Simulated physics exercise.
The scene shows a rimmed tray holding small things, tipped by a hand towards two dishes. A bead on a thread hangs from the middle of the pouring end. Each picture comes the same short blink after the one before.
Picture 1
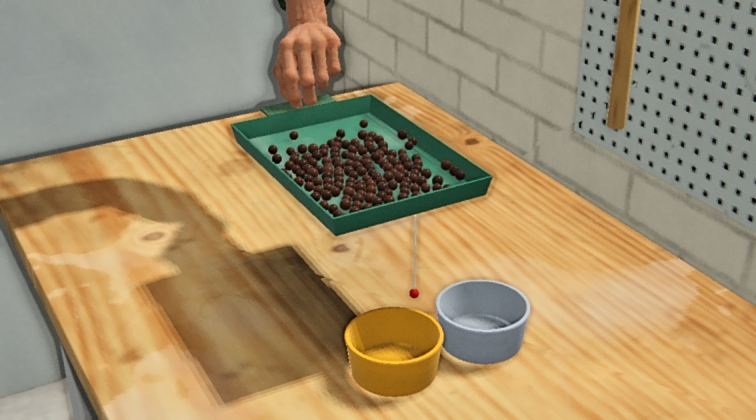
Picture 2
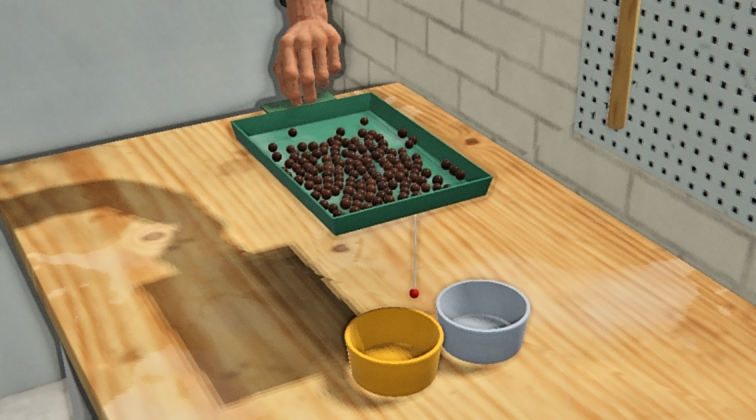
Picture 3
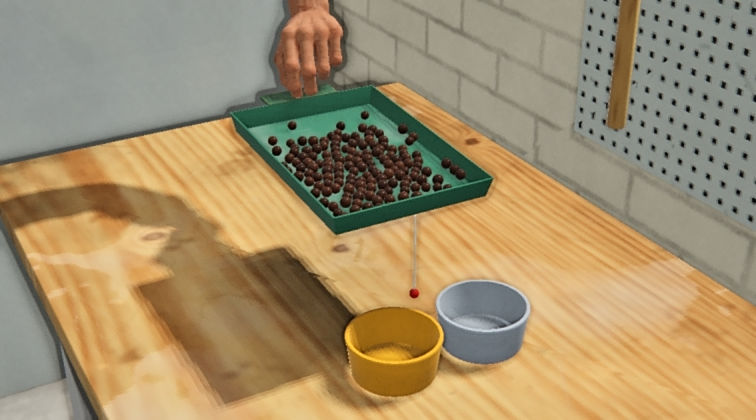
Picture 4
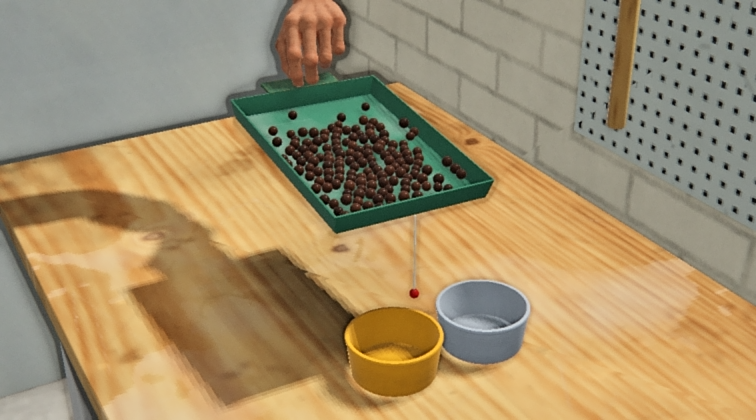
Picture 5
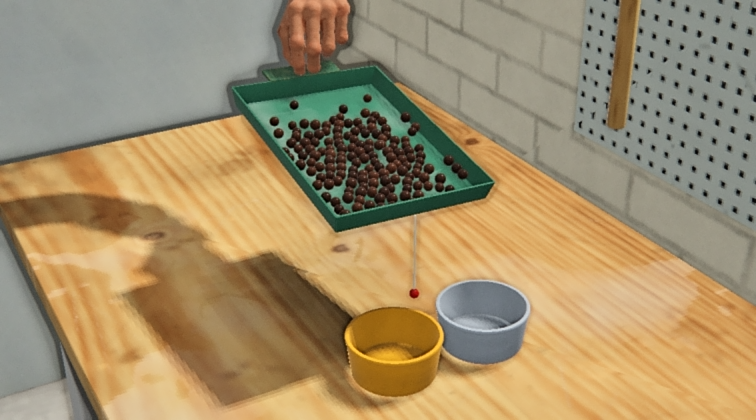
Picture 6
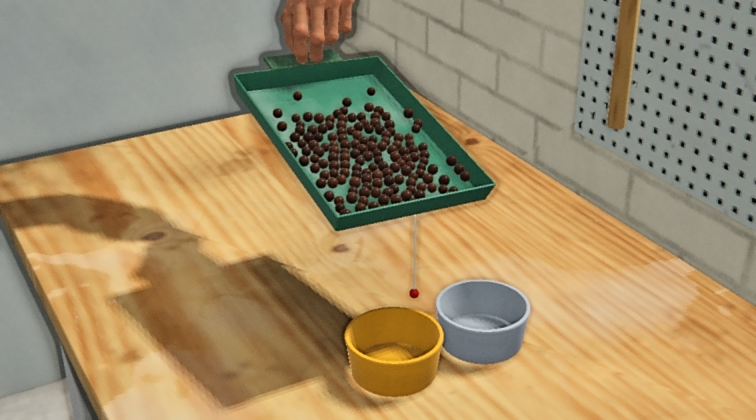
A green rimmed tray of dark brown chocolate balls sits above a pale wooden workbench, seen from above at an angle, beside a white brick wall and pegboard. A yellow dish and a grey-blue dish stand below, left and right, near a red bead on a thread. The hand steadily raises the tray's far end, and the balls shift slightly while the camera stays still.
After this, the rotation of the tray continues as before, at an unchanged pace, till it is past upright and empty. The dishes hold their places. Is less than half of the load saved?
No, more than half is saved.
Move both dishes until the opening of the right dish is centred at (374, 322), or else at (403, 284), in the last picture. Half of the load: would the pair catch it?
Try 1: Not up to half; try 2: Not up to half.
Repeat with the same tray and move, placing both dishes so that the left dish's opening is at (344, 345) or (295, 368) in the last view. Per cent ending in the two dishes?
Roughly 30 per cent, then roughly 10 per cent.
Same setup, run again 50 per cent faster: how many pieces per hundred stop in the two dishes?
Share: Around 70%.
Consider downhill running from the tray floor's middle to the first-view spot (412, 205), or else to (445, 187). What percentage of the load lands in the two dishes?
The first comes to 70 %, while the second comes to 70 %.
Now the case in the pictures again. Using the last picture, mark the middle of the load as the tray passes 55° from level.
The middle of the load sits near (415, 159).
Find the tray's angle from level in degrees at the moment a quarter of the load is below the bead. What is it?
It's turned some 85 degrees by then.
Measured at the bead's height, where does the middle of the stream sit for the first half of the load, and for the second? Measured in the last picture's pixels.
Earlier half at (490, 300), later half at (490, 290).
Soon, tray tipped steeply; all on the tray.
A while on, tray tipped right over; about a quarter on the tray; a small part in the left dish; about a third in the right dish; a small part outside both; about a quarter in the air.
Towards the end, tray tipped past a quarter turn; a small part in the left dish; about two thirds in the right dish; about a quarter outside both.
Finally, tray tipped past a quarter turn; a small part in the left dish; about two thirds in the right dish; about a quarter outside both.
